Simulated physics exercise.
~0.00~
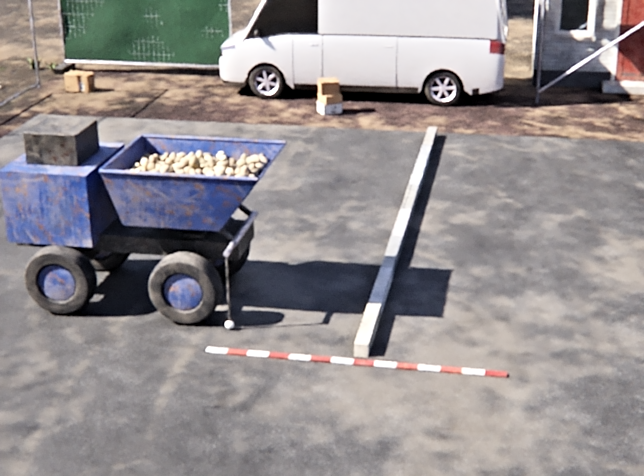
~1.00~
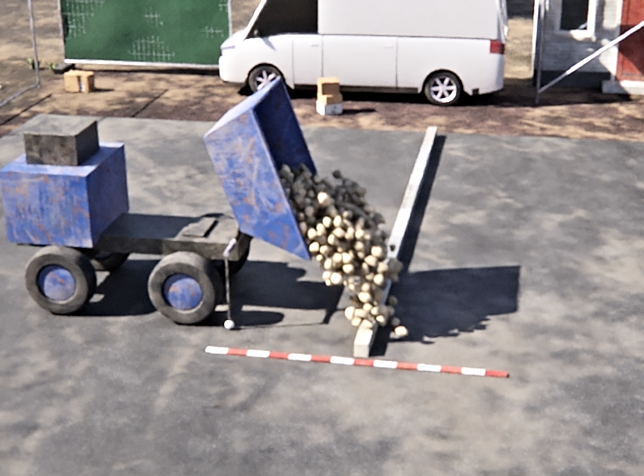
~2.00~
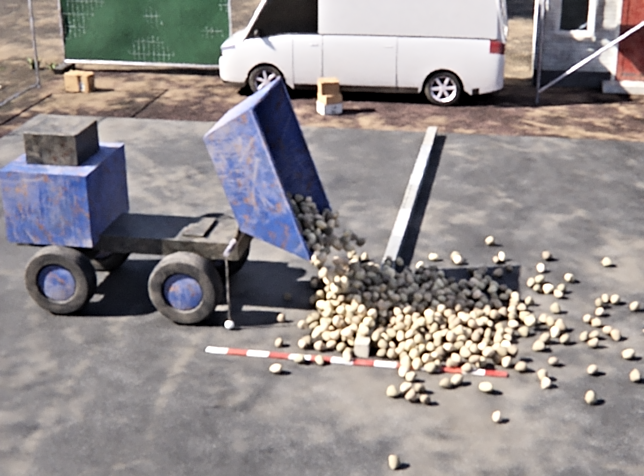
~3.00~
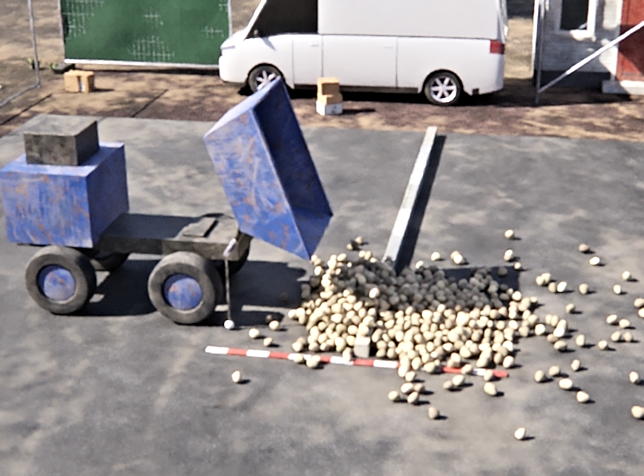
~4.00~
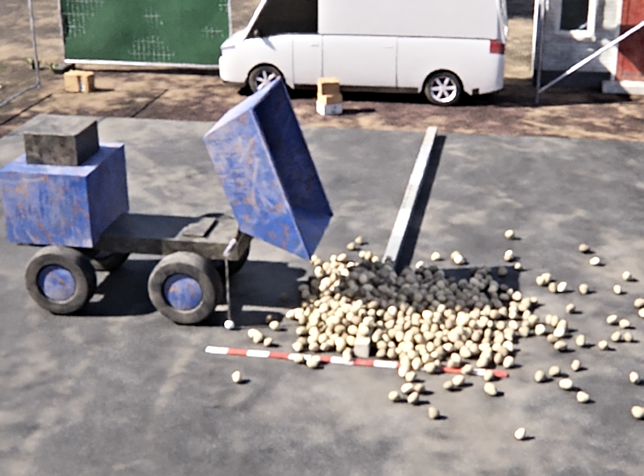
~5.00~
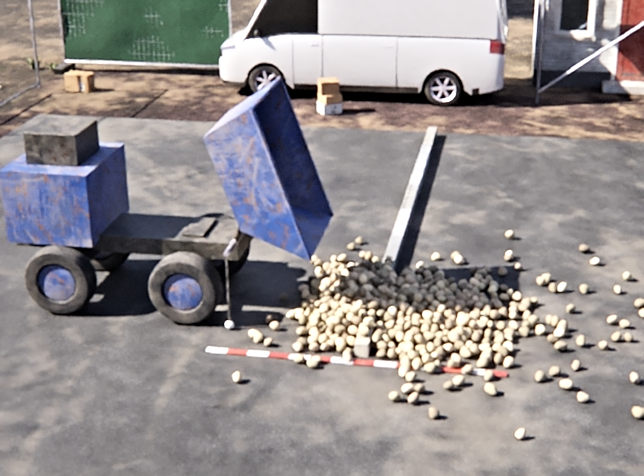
The clip shows a small blue dumper tipping its body of rounded cobbles steeply to the right, the stones pouring over a low kerb and spreading across the ground, until the body stands empty and raised beside a settled heap on both sides of the kerb, with stray stones scattered rightward.
